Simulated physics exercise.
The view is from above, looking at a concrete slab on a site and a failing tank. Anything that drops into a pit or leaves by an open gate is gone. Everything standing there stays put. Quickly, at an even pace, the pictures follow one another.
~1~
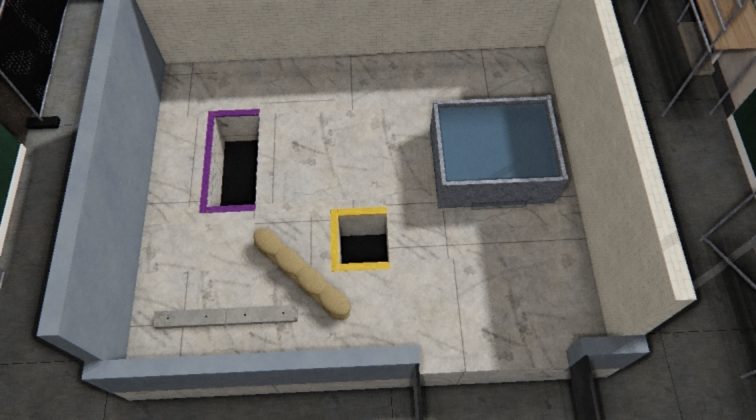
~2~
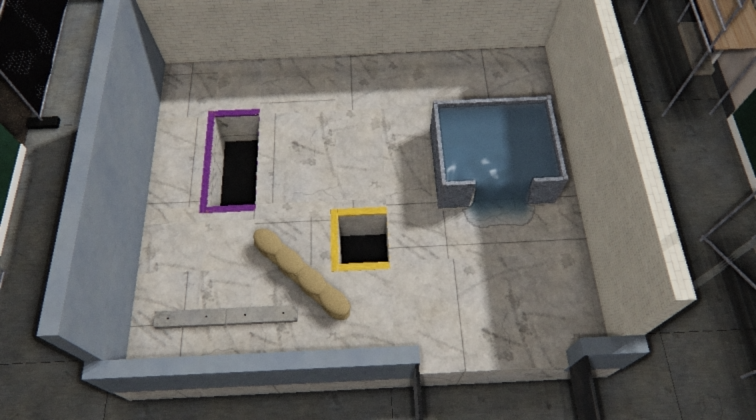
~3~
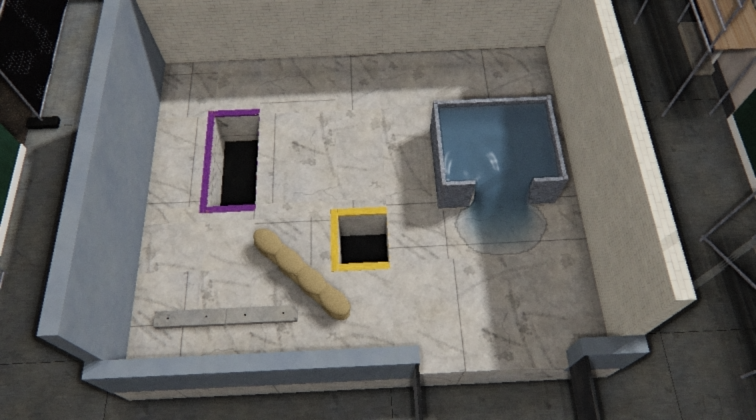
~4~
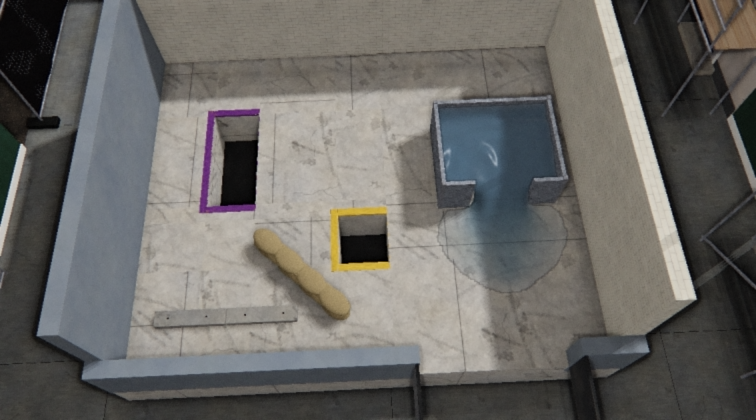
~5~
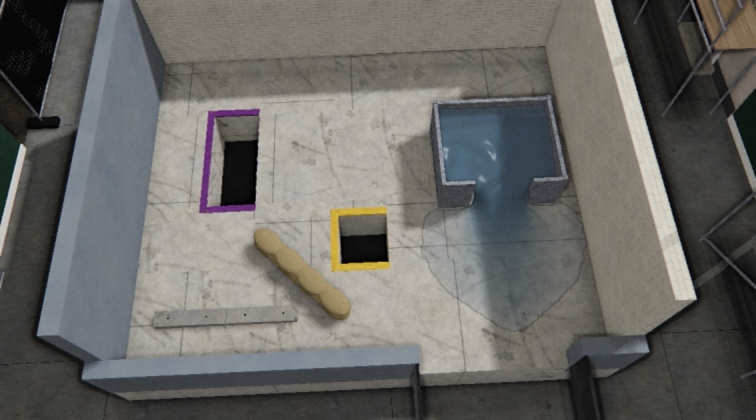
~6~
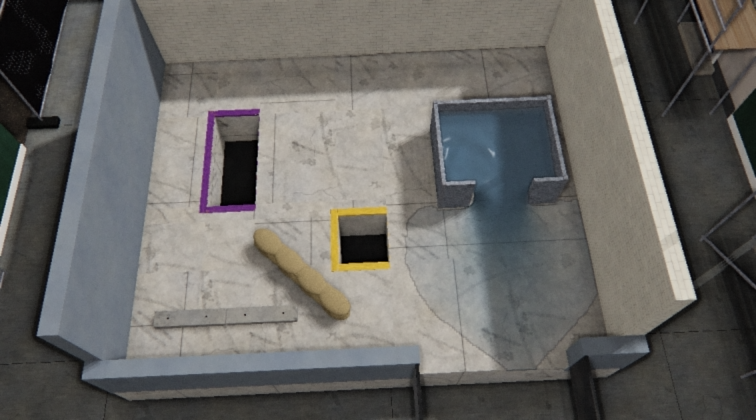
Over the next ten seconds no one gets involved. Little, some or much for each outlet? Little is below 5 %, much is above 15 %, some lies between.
The gate gets much. The purple pit gets little. The yellow pit gets little.
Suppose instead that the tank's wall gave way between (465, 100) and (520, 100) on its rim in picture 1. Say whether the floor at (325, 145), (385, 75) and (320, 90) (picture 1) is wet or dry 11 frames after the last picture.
In the order asked: Out of reach, sodden, sodden.
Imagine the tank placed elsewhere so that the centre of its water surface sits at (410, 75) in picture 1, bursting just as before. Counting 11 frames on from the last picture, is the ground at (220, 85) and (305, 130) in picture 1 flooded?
Untouched, untouched.
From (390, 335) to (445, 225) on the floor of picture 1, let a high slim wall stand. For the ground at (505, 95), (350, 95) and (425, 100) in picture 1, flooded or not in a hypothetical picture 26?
The first location is not reached, the second is not reached, and the third is not reached.
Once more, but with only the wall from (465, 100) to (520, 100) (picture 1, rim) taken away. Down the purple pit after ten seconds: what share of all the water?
For purple, it comes to 25 percent.
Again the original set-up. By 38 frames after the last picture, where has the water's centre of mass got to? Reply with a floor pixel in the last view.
The centre of mass sits at about (448, 235).
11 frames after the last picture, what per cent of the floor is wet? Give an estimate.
Around 25 in a hundred.
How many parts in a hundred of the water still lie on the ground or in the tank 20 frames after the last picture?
Close to 66 %.
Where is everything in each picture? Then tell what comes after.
The first picture shows the open tank at (497, 142) is whole and still.
In the second picture, the front is at (529, 214), out from the gap at (499, 195).
In the third picture, water pours out at (498, 196) and has run to (527, 245).
In the fourth picture, the front is at (522, 285), out from the gap at (498, 196).
In the fifth picture, the front is at (524, 323), out from the gap at (498, 196).
In the sixth picture, water pours out at (499, 196) and has run to a hidden place.
A moment on, water covers 20 % of the floor; the gate 8 %, the purple pit 0 %, the yellow pit 0 %.
Next, water covers 25 % of the floor; the gate 20 %, the purple pit 0 %, the yellow pit 0 %.
Then, water covers 30 % of the floor; the gate 33 %, the purple pit 0 %, the yellow pit 0 %.
Later, water covers 35 % of the floor; the gate 51 %, the purple pit 0 %, the yellow pit 1 %.
In the end, water covers 40 % of the floor; the gate 63 %, the purple pit 1 %, the yellow pit 1 %.
